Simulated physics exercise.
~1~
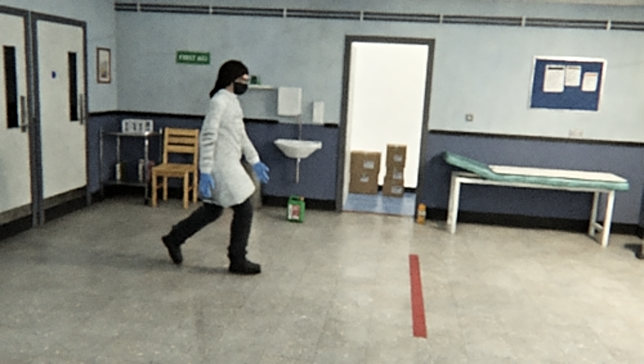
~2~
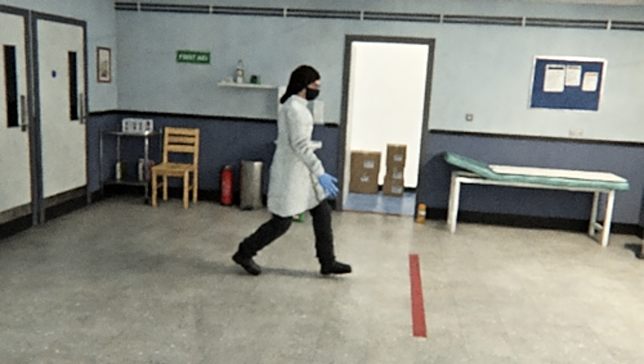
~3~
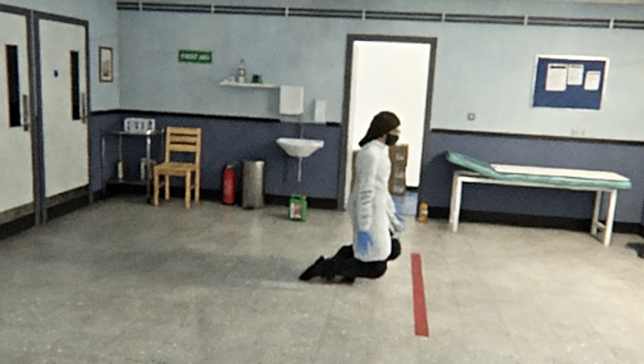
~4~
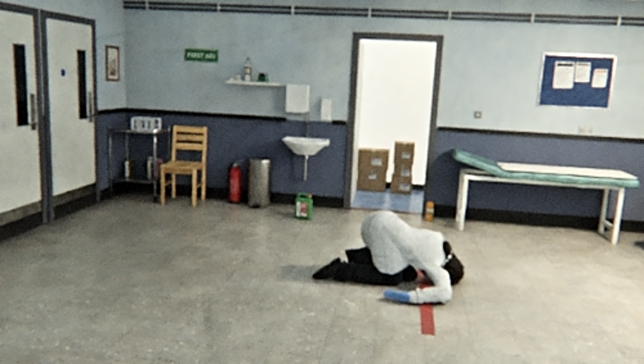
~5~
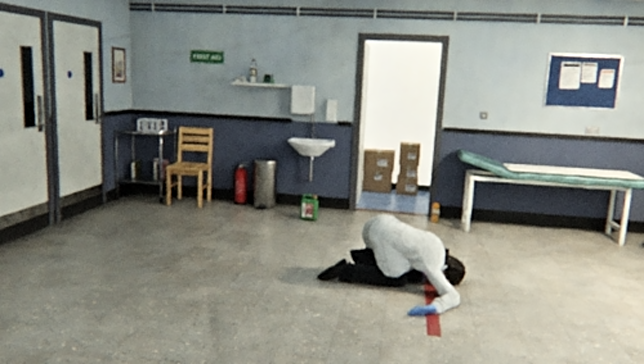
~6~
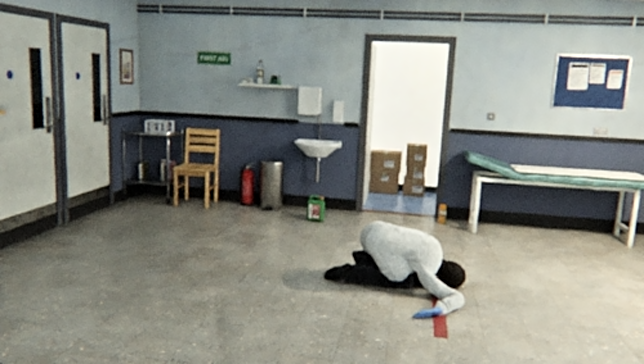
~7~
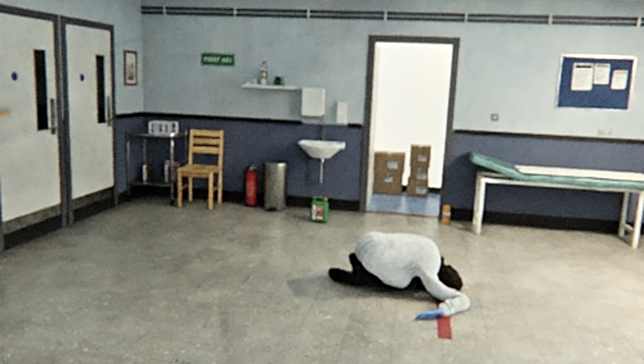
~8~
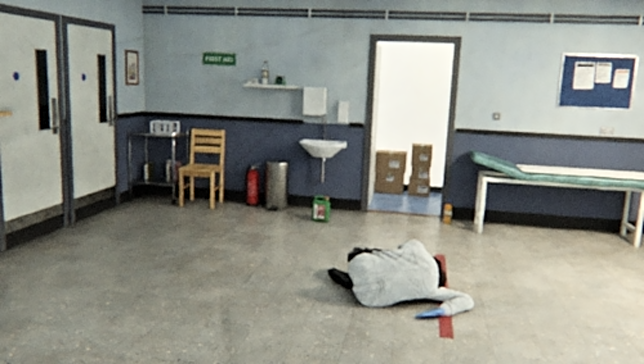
A person in a white coat, dark head covering, face mask and blue gloves walks from left to right across a clinic-like room, towards a strip of red tape on the floor. Just short of the tape, the legs fold and the person drops onto both knees, still upright. The body then pitches forward, head and gloved hands coming down at the tape while the view drifts slightly left. The torso sinks lower and rolls onto its side. The person ends slumped on the floor, hips short of the tape, one arm stretched across it.
